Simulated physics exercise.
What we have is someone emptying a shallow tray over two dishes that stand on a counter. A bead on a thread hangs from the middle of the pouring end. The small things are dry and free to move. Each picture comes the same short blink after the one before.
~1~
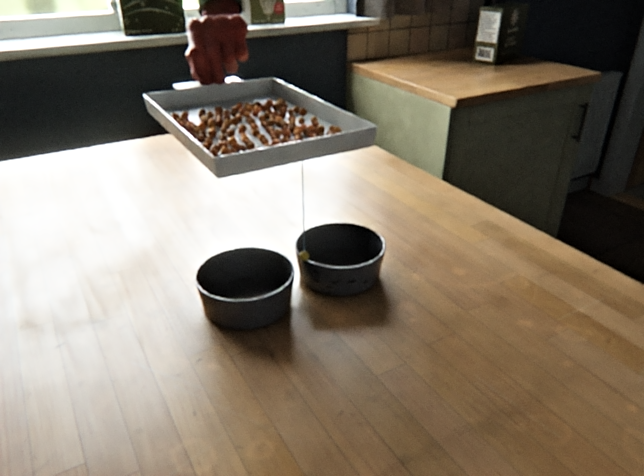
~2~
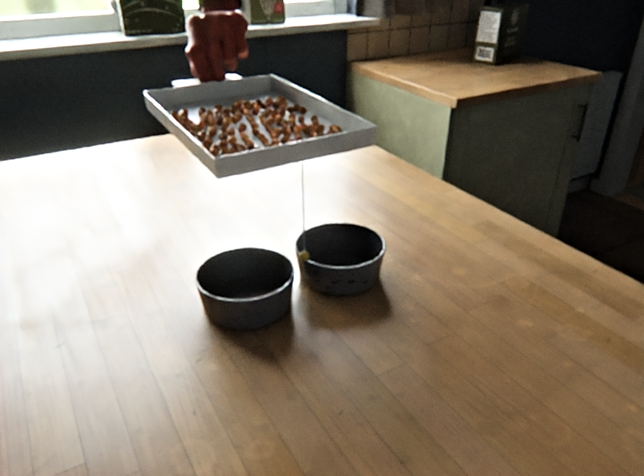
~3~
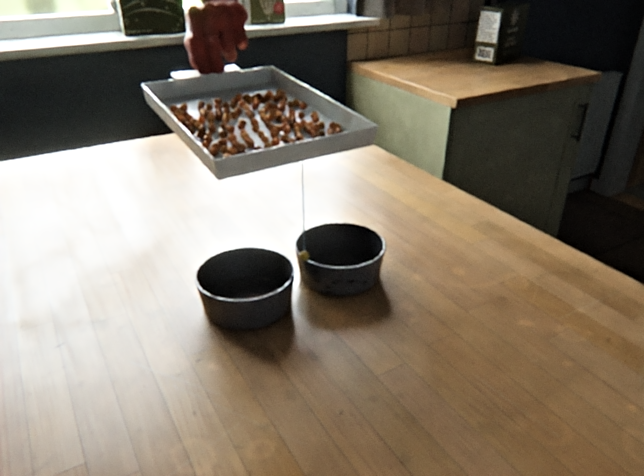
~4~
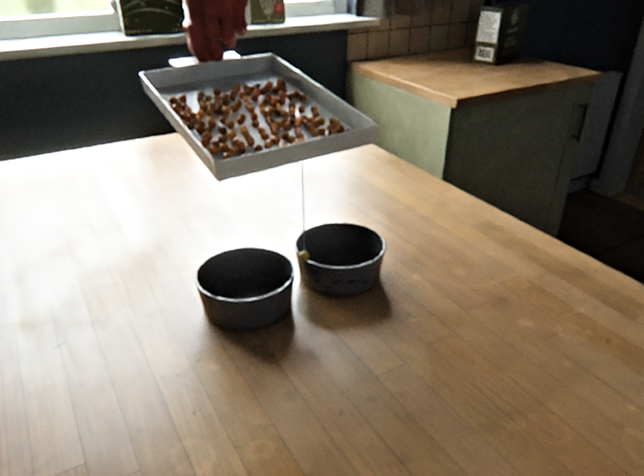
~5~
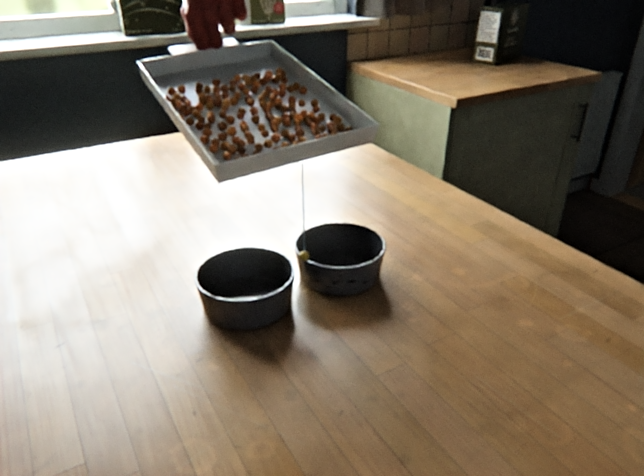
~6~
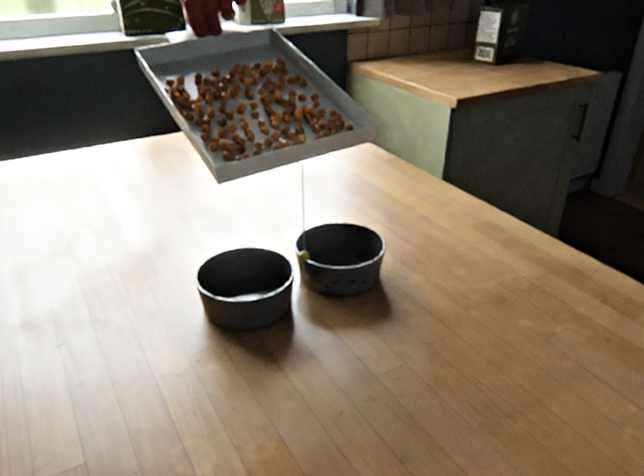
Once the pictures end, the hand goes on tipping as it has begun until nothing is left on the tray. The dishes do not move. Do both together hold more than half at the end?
The two hold only the smaller part of the load.
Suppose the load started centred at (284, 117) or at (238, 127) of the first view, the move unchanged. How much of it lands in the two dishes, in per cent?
In turn 10 and 20 in a hundred.
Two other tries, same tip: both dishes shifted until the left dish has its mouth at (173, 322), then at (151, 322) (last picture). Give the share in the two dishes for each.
Near 60 % and 60 %.
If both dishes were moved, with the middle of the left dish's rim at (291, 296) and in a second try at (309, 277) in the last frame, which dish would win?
In turn: Left; the dish on the left.
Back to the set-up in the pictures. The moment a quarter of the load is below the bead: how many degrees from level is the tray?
Near 110 degrees.
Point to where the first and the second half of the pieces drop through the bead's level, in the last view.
The first part at (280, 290); the rest at (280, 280).
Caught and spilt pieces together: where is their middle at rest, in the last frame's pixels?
Roughly at (290, 349).
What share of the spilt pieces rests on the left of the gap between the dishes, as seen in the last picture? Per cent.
Some 50 per cent.
Soon after the last picture, tray tipped steeply; all on the tray.
A little later, tray tipped right over; nearly all on the tray; a stray few outside both; a stray few in the air.
Later still, tray tipped past a quarter turn; a small part in the left dish; a stray few in the right dish; most outside both.
At rest, tray tipped past a quarter turn; a small part in the left dish; a stray few in the right dish; most outside both.
